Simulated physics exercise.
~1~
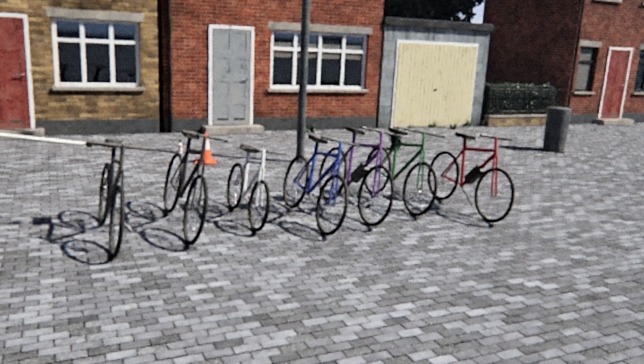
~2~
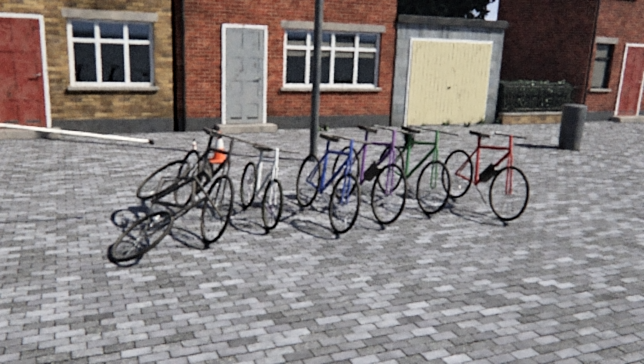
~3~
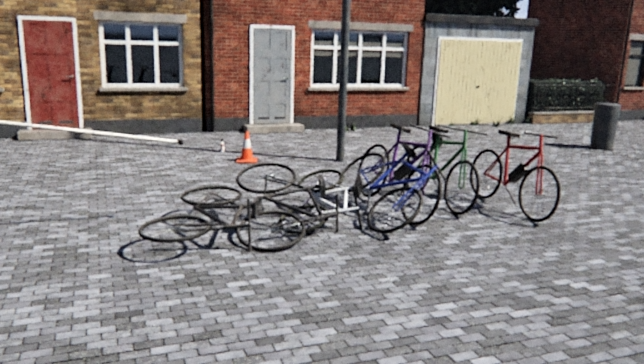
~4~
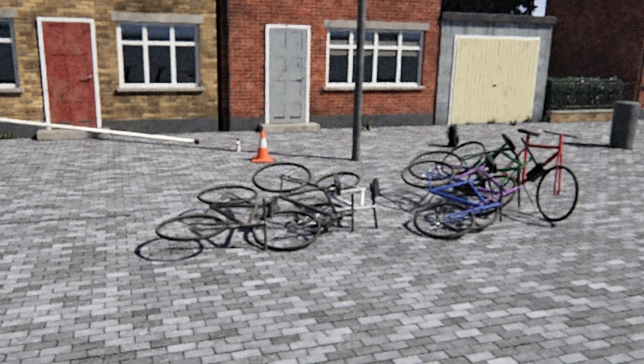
A pale pole edged in from the left toward a row of parked bikes on a paved street, and the bikes toppled rightward one after another, the blue, purple and green ones going last, leaving only the red bike standing at the far end.
